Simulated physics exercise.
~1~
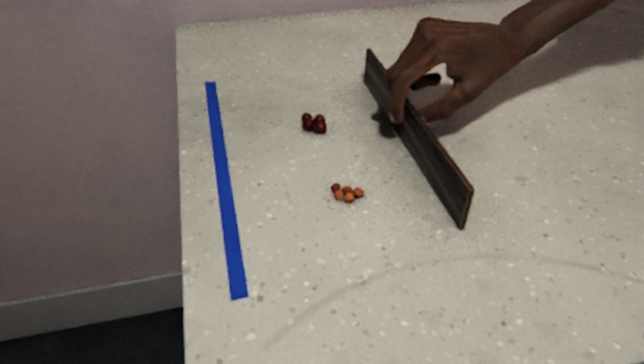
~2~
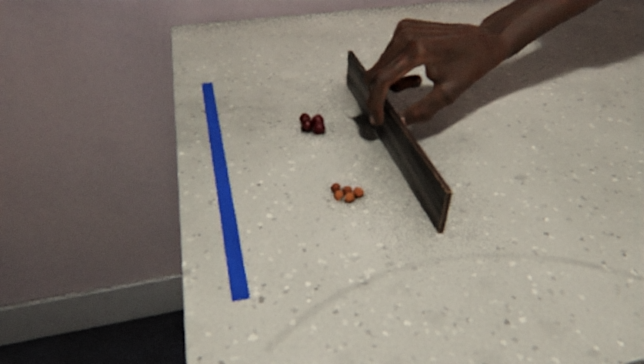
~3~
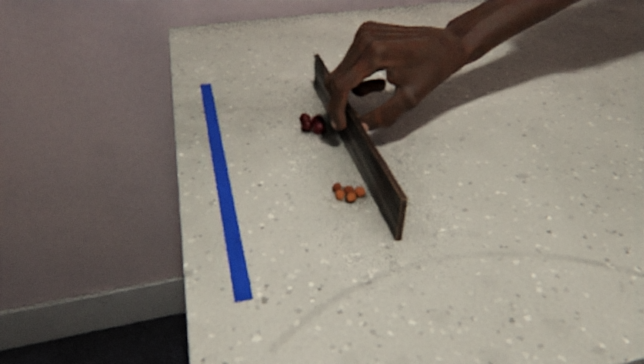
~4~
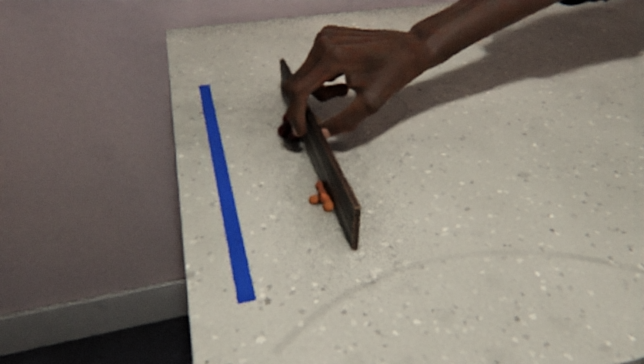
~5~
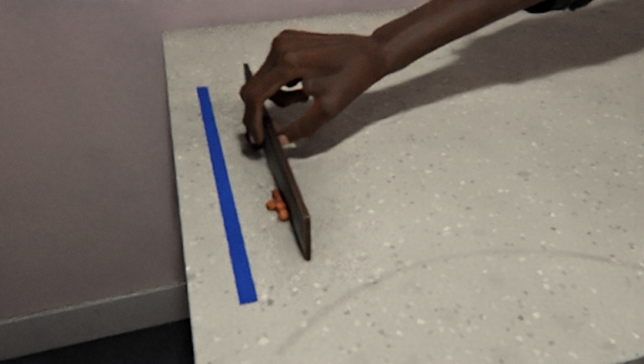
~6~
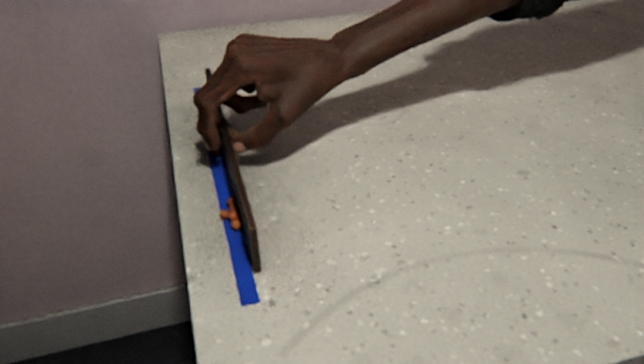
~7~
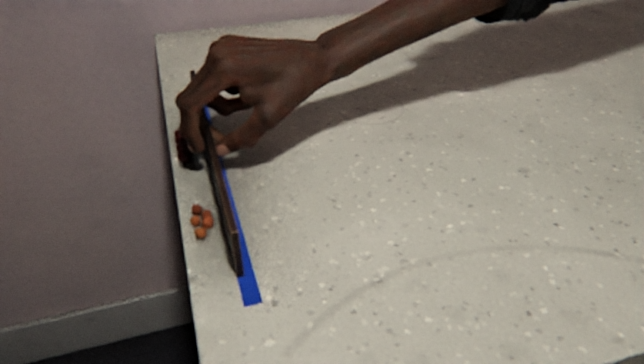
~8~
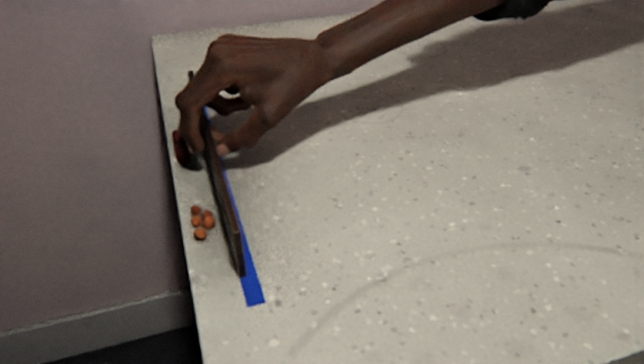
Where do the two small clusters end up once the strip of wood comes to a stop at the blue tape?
Both the near cluster and the far cluster stay up on the table, resting between the strip of wood and the left edge.
